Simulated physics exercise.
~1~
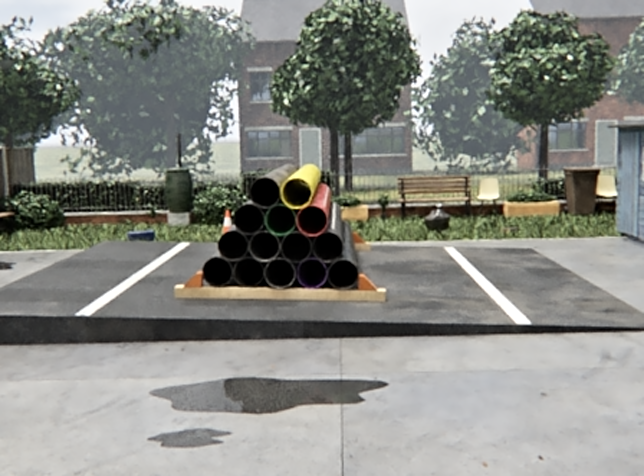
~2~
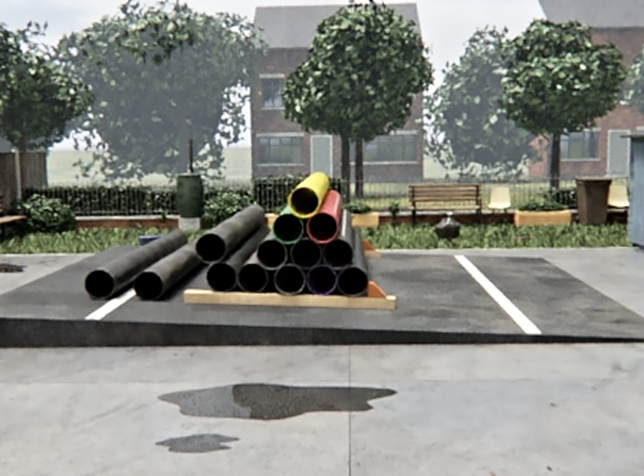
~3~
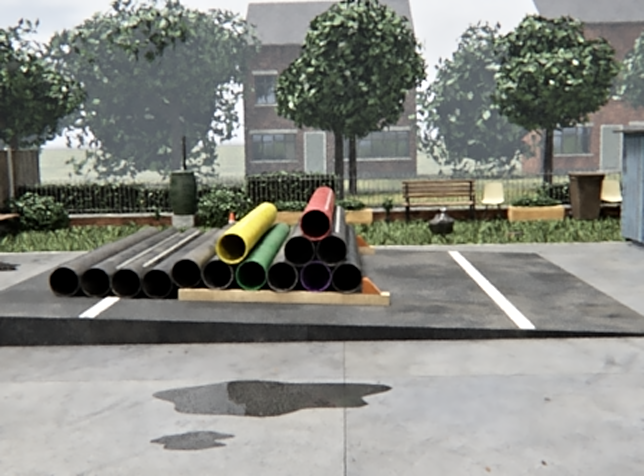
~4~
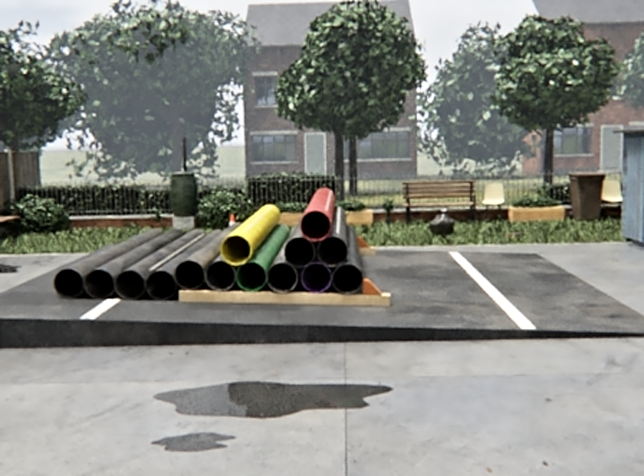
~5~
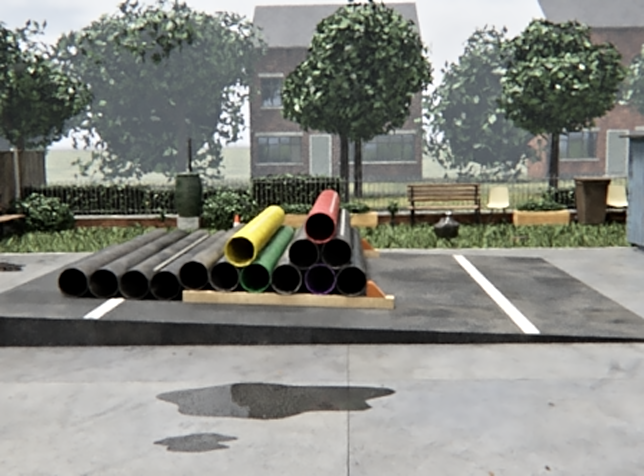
A neat stack of mostly black pipes spilled to the left, several rolling off across the white line, while the yellow and green ones slid down after them and settled on the left, leaving the red one perched on top.
